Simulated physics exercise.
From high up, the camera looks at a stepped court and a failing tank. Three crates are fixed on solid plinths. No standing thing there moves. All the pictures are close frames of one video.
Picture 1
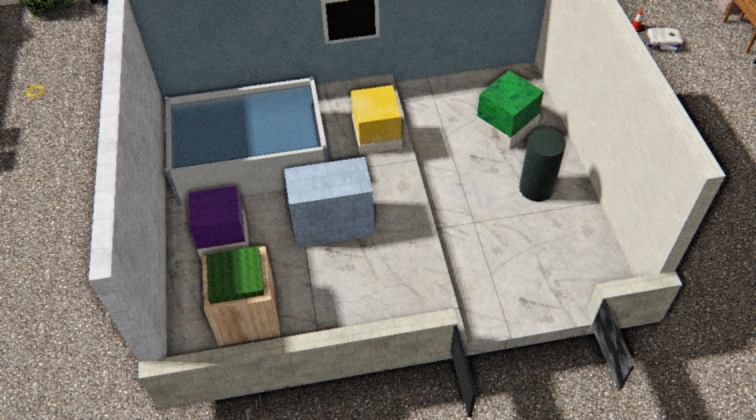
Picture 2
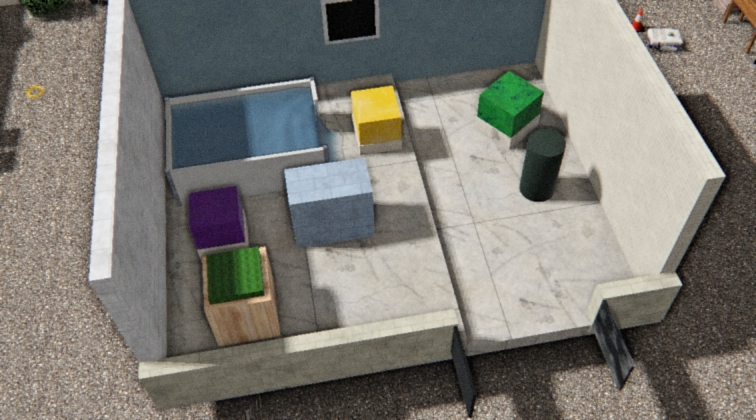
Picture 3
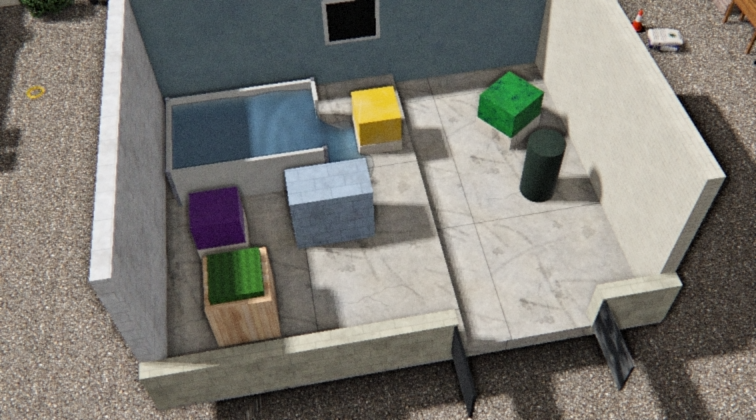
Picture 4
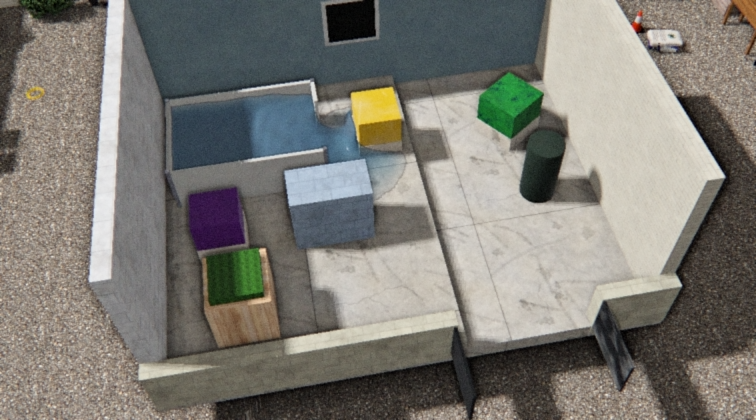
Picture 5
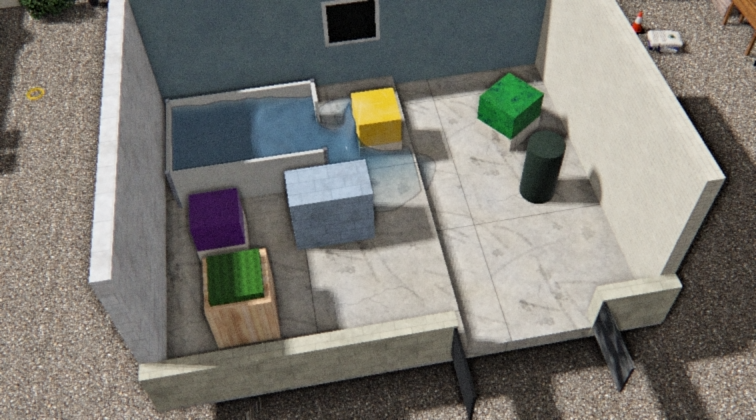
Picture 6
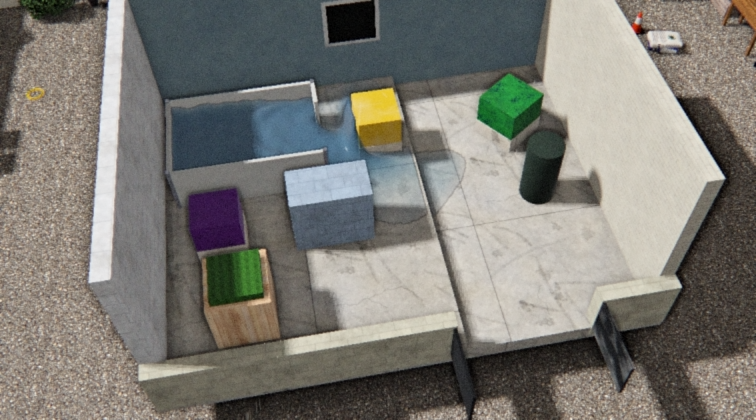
The clip opens on a walled court seen from above, with a water-filled tank at the back left and colored blocks standing around a dark cylinder. The tank's right side opens and water pours through the gap, then spreads rightward between the yellow and pale blue blocks and across the pale floor beyond.
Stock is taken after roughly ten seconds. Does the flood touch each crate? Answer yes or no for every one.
Green crate: No; purple crate: No; yellow crate: Yes.
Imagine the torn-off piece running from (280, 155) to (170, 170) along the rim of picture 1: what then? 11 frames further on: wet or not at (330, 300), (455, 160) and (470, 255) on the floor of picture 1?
Read off point by point, the answer is soaking, not soaked, not soaked.
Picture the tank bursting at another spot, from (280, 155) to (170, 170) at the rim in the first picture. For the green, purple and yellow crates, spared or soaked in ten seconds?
Note - green is left dry; purple is overtopped; yellow is left dry.
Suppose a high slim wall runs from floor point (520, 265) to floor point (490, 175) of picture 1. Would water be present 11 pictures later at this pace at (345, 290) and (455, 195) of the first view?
In order, I'd call them bare and inundated.
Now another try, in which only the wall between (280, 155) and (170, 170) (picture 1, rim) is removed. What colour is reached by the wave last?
My pick is the one in green.
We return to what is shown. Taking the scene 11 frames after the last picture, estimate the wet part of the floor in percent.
The answer is around 65 per cent.
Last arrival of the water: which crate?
Last of all: The purple-painted one.
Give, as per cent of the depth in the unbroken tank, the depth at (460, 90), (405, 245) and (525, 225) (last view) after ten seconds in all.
I'd put them at close to 10 per cent, then 2 per cent, then 8 per cent.
A moment on, water covers 30 % of the floor; the green crate water round its plinth, the purple crate not reached, the yellow crate water round its plinth.
Next, water covers 65 % of the floor; the green crate water round its plinth, the purple crate water round its plinth, the yellow crate water round its plinth.
Then, water covers 75 % of the floor; the green crate water round its plinth, the purple crate water round its plinth, the yellow crate water round its plinth.
Later, water covers 85 % of the floor; the green crate water round its plinth, the purple crate water round its plinth, the yellow crate water round its plinth.
In the end, water covers 95 % of the floor; the green crate stayed above the water, the purple crate stayed above the water, the yellow crate was topped.
